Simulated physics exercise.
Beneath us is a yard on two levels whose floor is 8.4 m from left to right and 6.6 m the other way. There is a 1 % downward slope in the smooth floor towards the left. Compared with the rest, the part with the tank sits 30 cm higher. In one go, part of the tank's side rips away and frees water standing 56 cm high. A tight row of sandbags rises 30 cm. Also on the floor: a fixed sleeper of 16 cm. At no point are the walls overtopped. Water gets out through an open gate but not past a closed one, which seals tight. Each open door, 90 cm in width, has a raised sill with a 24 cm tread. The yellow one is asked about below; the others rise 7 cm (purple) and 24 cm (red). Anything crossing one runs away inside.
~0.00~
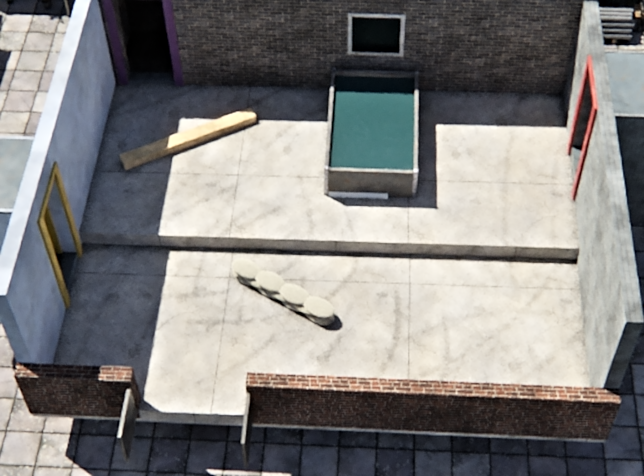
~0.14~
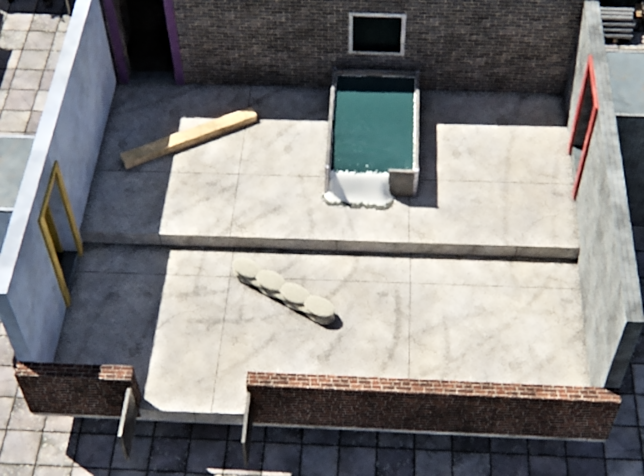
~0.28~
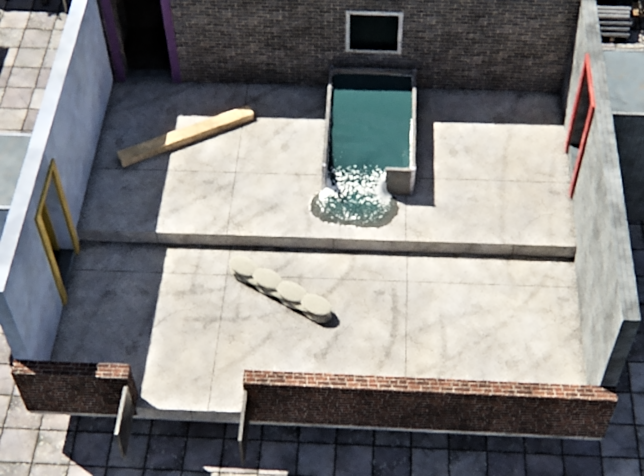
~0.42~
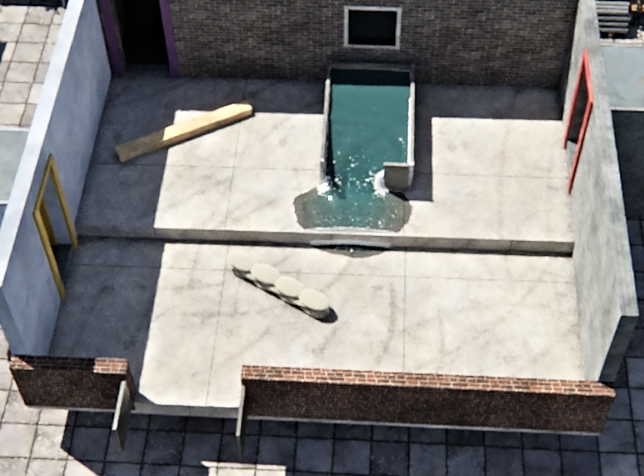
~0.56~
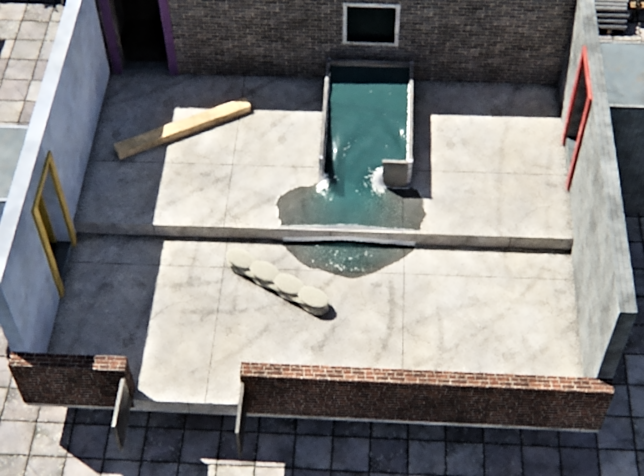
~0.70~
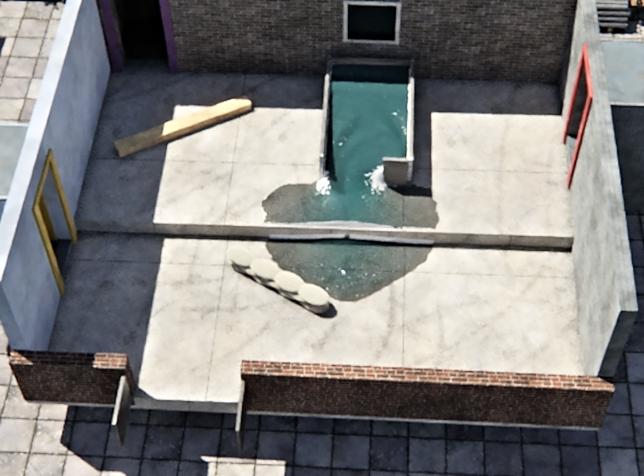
A two-level walled yard with a pale, smooth floor is seen from high above, the view staying almost still with only a slight shift. A tank of green water stands against the dark brick back wall, with a wooden beam and a row of pale rounded shapes left of centre, a yellow door frame left and a red one right. The tank's front breaks open and water pours out foaming, spreads across the upper floor, drops over the step and fans out below, reaching the rounded shapes.
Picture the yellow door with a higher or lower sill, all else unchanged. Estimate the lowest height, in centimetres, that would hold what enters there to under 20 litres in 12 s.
I would say about 8.5 cm.
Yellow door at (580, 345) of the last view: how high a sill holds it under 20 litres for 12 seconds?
You'd want it roughly 9.5 cm high.
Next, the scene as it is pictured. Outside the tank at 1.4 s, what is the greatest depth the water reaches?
Up to some 31 centimetres, I'd say.
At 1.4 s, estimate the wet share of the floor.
Near 15 per cent of the open floor.
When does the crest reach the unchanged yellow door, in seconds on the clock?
At roughly 3.6 s.
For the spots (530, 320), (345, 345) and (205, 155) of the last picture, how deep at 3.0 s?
Roughly 0, 3 and 0 centimetres.
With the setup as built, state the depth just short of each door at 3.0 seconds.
In cm: Purple 0, red 0, yellow 1.
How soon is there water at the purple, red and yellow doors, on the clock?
Arrival: Purple not in the 12 s, red not in the 12 s, yellow 3.0 s.
After 1.4 s water covers 15 % of the floor, deepest (31 cm) near (294, 276); it has not reached the yellow door.
After 3.0 s water covers 30 % of the floor, deepest (22 cm) near (304, 285); it has not reached the yellow door.
After 12.0 s water covers 50 % of the floor, deepest (11 cm) near (66, 277); 10 cm at the yellow door, 0 litres in over its 16 cm sill.
At the yellow door as built, the water arrived by 3.1 s and peaked near 12 cm at 3.6 s.
With a sill of 7.5 cm, 33 litres would have come in within the 12 s; with 10.5 cm, 2 litres. So under 20 litres takes about 8.5 cm.
